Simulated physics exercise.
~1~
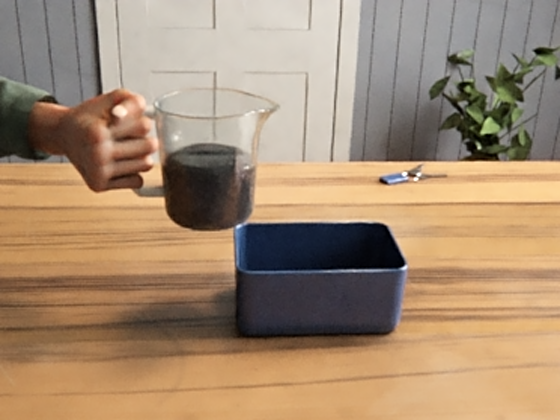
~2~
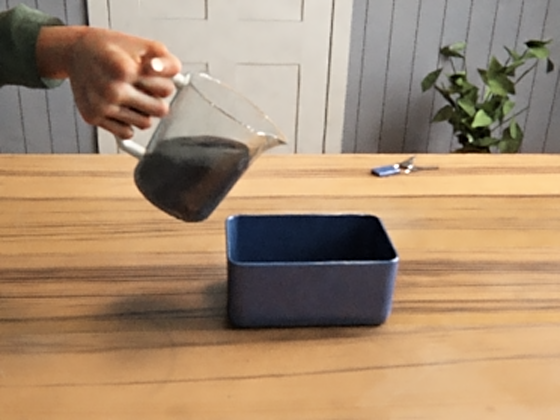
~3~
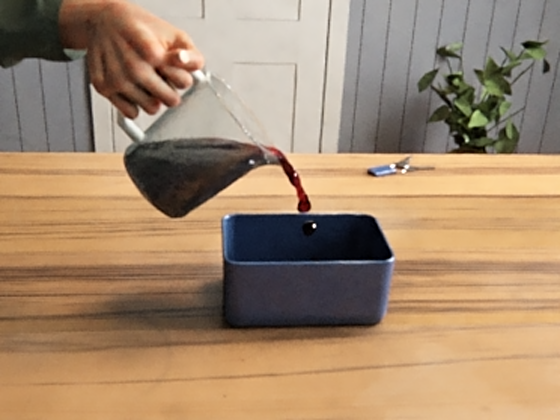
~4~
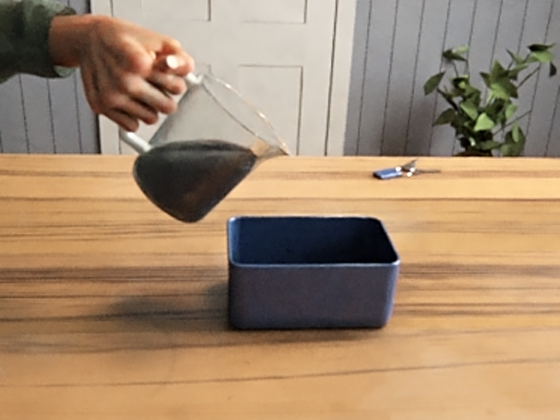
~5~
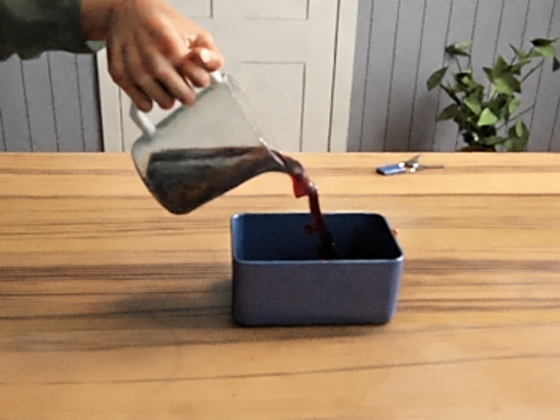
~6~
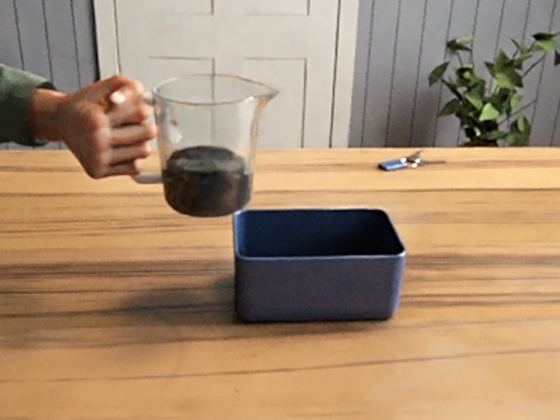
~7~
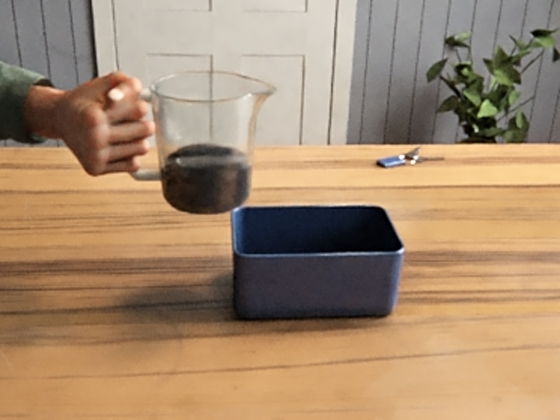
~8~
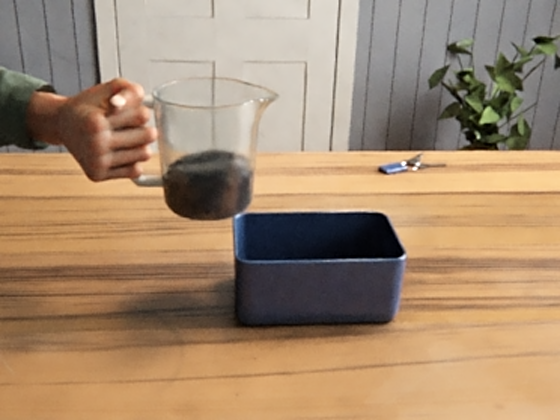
A glass pitcher of dark red wine, held by a hand at the left, hovers upright near an empty blue box on a wooden table. The hand tips it smoothly to the right until a thin red trickle falls from the spout toward the box. It then eases back and the flow stops, before tilting further and pouring a fuller stream inside. Finally the hand turns the pitcher level again and holds it beside the box, with less wine left in it, while keys and a leafy plant remain behind.
